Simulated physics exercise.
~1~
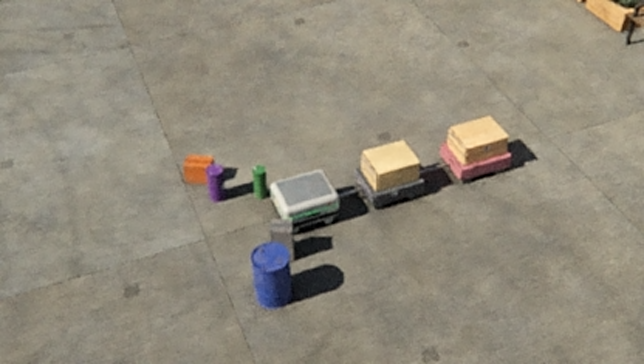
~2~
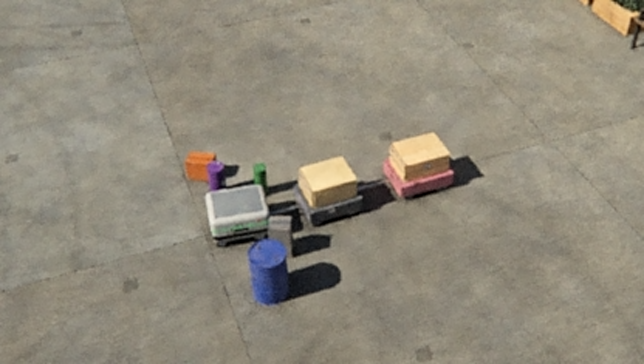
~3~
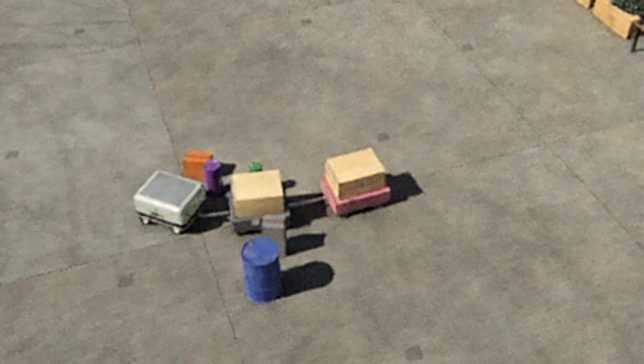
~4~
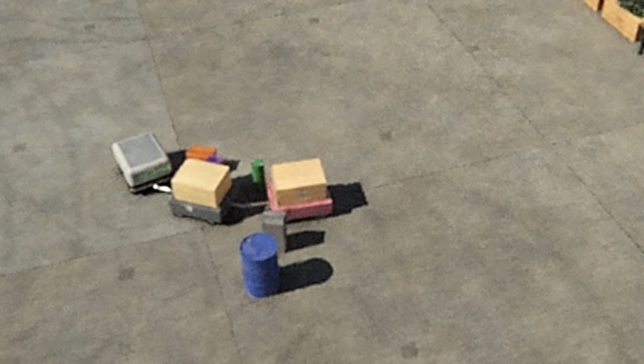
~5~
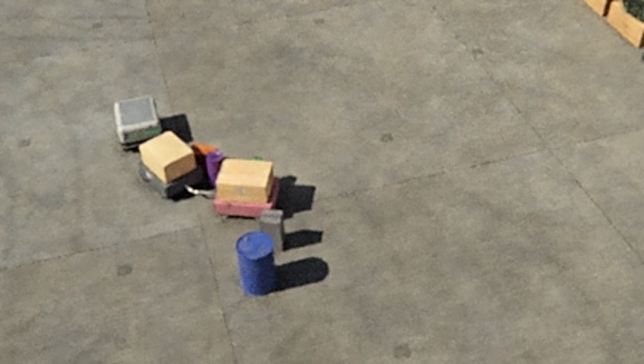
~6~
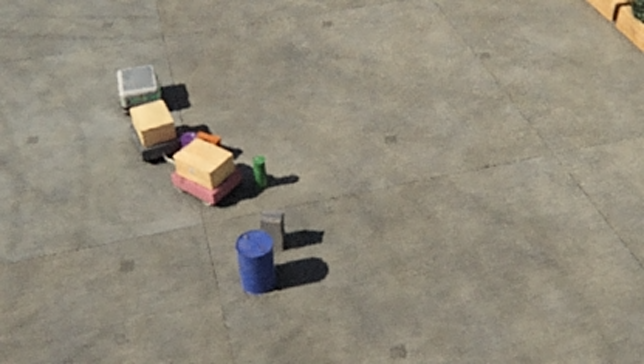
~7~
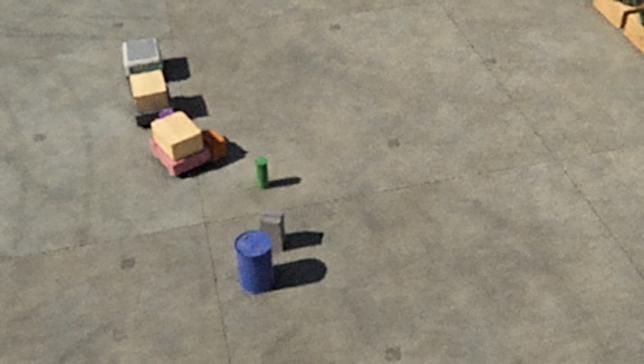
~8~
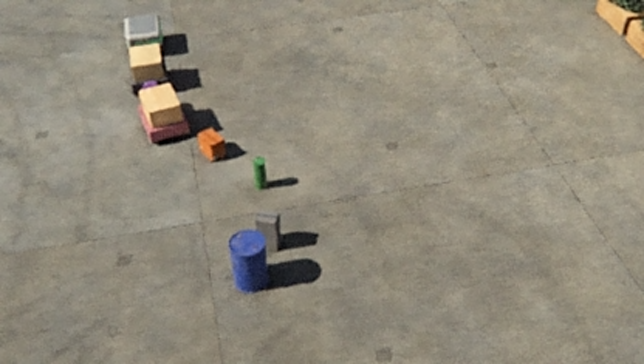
At first, a small pale tug pulls two carts, each carrying a tan box, leftward across a concrete floor, passing behind a blue drum and a grey box. It then curves to its right, heading up the view around a purple canister and an orange box. As the carts follow, they cut inside the tug's path, and the purple canister and orange box shift from their places. The train straightens and moves away toward the upper left, the purple canister travelling along beside it. By the end, the orange box sits behind the train, while the green canister, grey box and blue drum still stand in place.
